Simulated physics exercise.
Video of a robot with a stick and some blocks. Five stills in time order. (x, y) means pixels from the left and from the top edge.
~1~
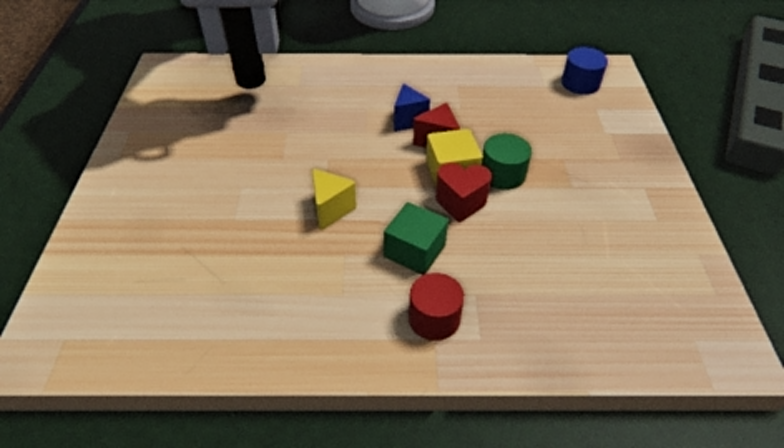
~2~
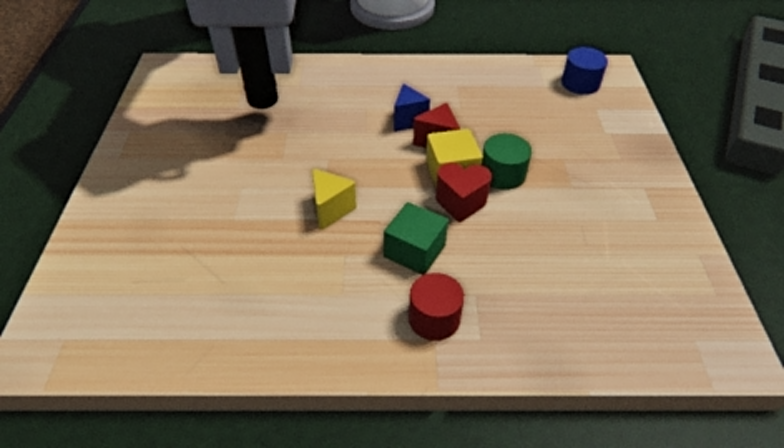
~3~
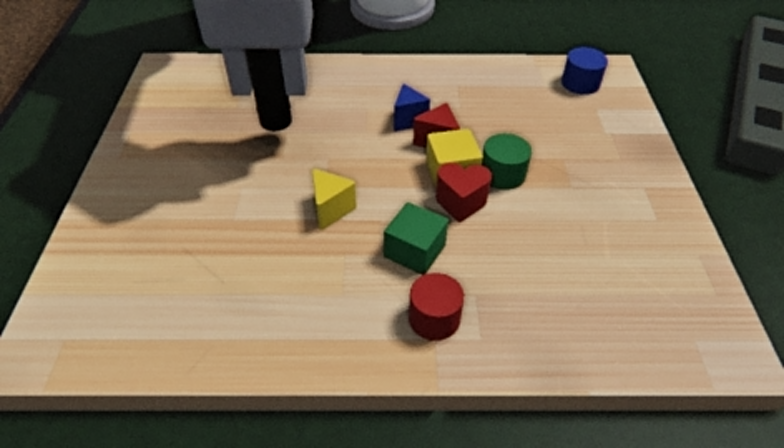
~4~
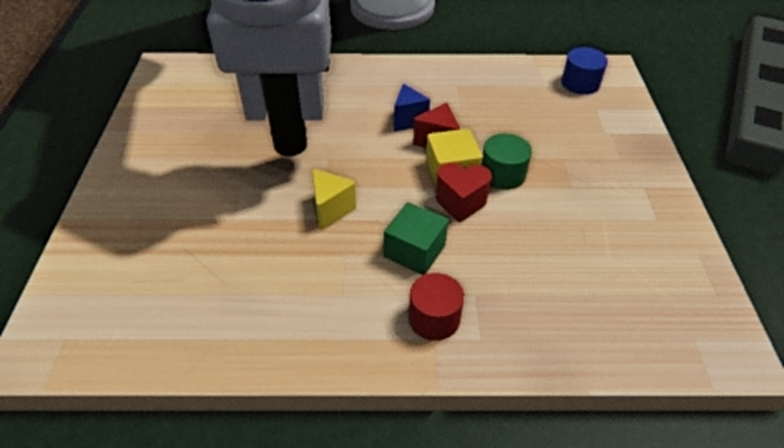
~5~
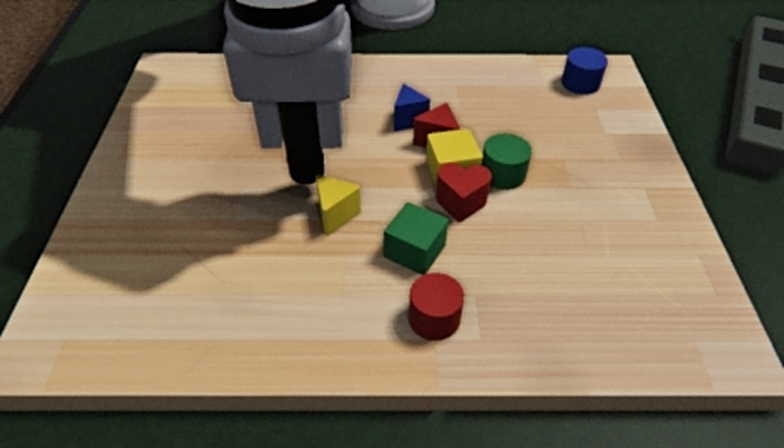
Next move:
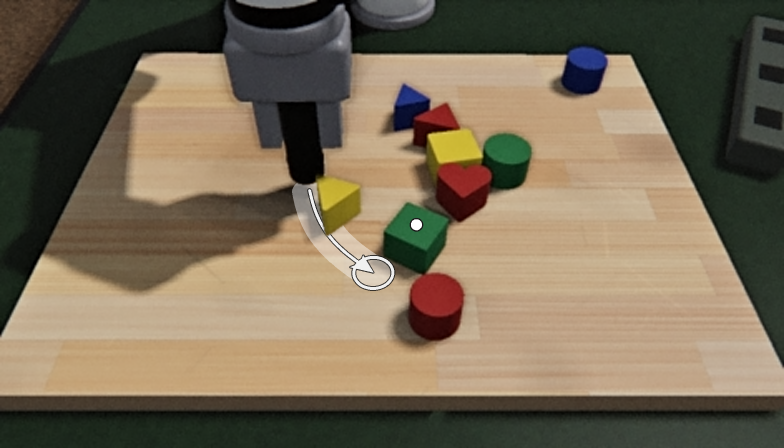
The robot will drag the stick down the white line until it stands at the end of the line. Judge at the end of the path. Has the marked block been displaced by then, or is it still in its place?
Gets moved.
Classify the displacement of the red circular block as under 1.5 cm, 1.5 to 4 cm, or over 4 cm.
The smallest band: Under 1.5 cm.
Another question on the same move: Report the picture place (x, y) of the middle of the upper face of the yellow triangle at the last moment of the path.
I'd guess (411, 254).
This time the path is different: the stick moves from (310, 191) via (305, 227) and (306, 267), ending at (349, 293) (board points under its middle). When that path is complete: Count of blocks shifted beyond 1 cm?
Count: 1.
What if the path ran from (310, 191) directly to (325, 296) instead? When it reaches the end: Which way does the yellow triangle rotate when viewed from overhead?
Overhead view: Anti-clockwise.
The drawn path runs from (310, 191) over (319, 220) and (340, 248) to (373, 273); the dot is on the green square.
What follows on the original path. One third of the way, stick (317, 204); yellow triangle (357, 211), turned 35° anticlockwise.
Two thirds of the way, stick (339, 232); yellow triangle (380, 232), turned 60° anticlockwise; green square (428, 227), turned 30° anticlockwise.
At the end, stick (373, 256); yellow triangle (411, 254), turned 80° anticlockwise; green square (440, 230), turned 65° anticlockwise; red circular block not moved.
